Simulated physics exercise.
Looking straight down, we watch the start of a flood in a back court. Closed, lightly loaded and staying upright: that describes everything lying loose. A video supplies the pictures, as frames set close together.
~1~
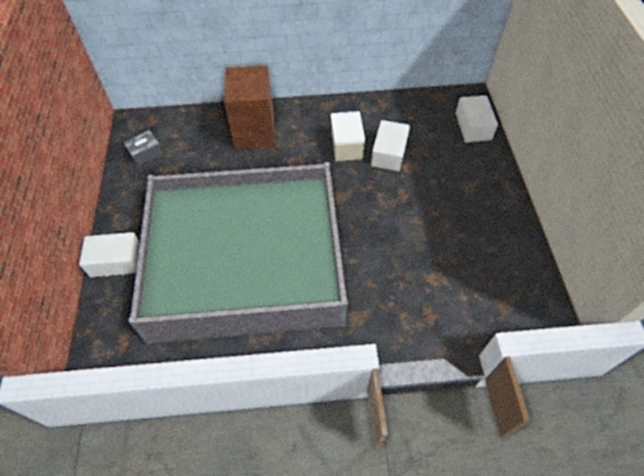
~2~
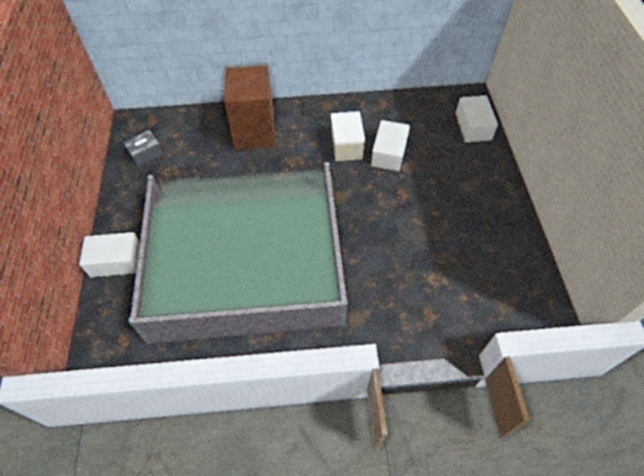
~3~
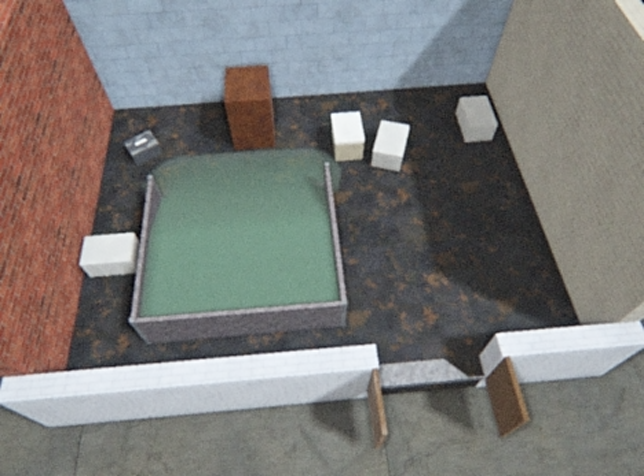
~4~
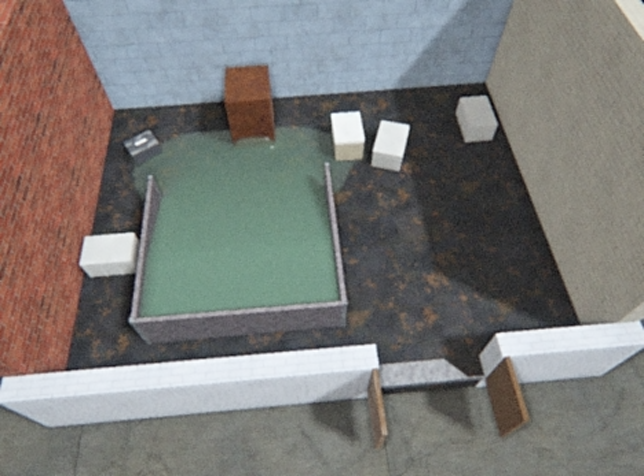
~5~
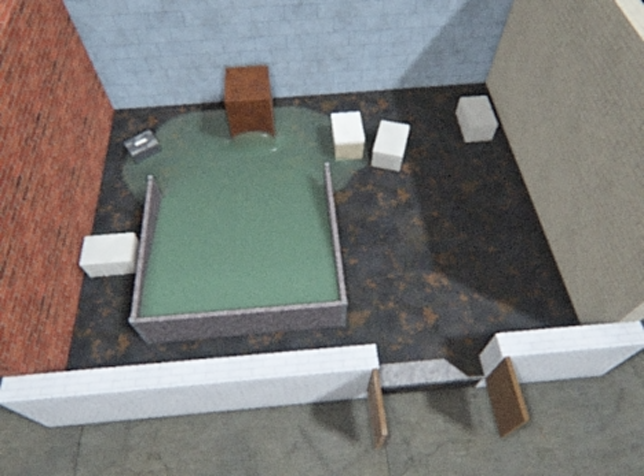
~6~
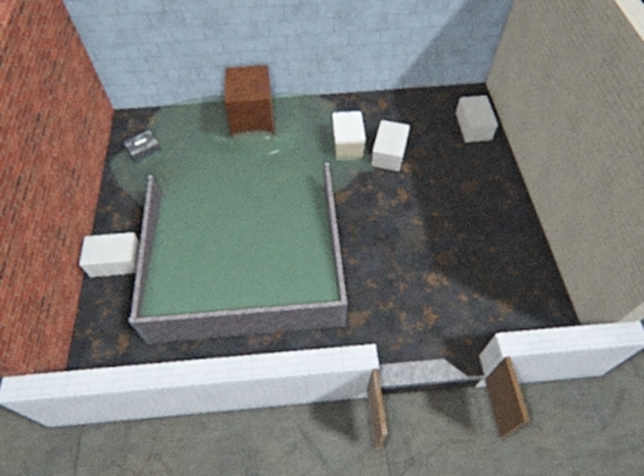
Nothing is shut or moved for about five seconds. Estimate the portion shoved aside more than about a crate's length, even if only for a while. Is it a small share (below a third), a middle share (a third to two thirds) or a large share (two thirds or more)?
A large share, two thirds or more.
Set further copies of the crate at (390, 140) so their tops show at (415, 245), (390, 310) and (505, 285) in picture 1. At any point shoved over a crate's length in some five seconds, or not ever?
Item by item: Remains in place, remains in place, remains in place.
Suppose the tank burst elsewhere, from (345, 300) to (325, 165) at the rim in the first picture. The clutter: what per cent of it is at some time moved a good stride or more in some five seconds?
Roughly 60 percent.
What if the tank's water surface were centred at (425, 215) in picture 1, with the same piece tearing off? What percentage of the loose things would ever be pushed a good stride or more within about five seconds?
That comes out at some 100 %.
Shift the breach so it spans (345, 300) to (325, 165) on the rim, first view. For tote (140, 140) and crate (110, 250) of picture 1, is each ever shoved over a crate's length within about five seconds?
Here's the pair: Came up short, then came up short.
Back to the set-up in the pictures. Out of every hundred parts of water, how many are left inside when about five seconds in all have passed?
Close to 100 per cent.
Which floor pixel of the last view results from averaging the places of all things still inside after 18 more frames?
About (342, 217).
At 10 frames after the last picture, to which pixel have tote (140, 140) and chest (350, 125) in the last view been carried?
They should be roughly at (117, 107) and (400, 96).
A moment on, 0 of 5 are well off their spots; 0 afloat.
Next, 2 of 5 are well off their spots; 1 afloat.
Later, 5 of 5 are well off their spots; 2 afloat.
In the end, 5 of 5 are well off their spots, and 5 have been at some point; 4 afloat.
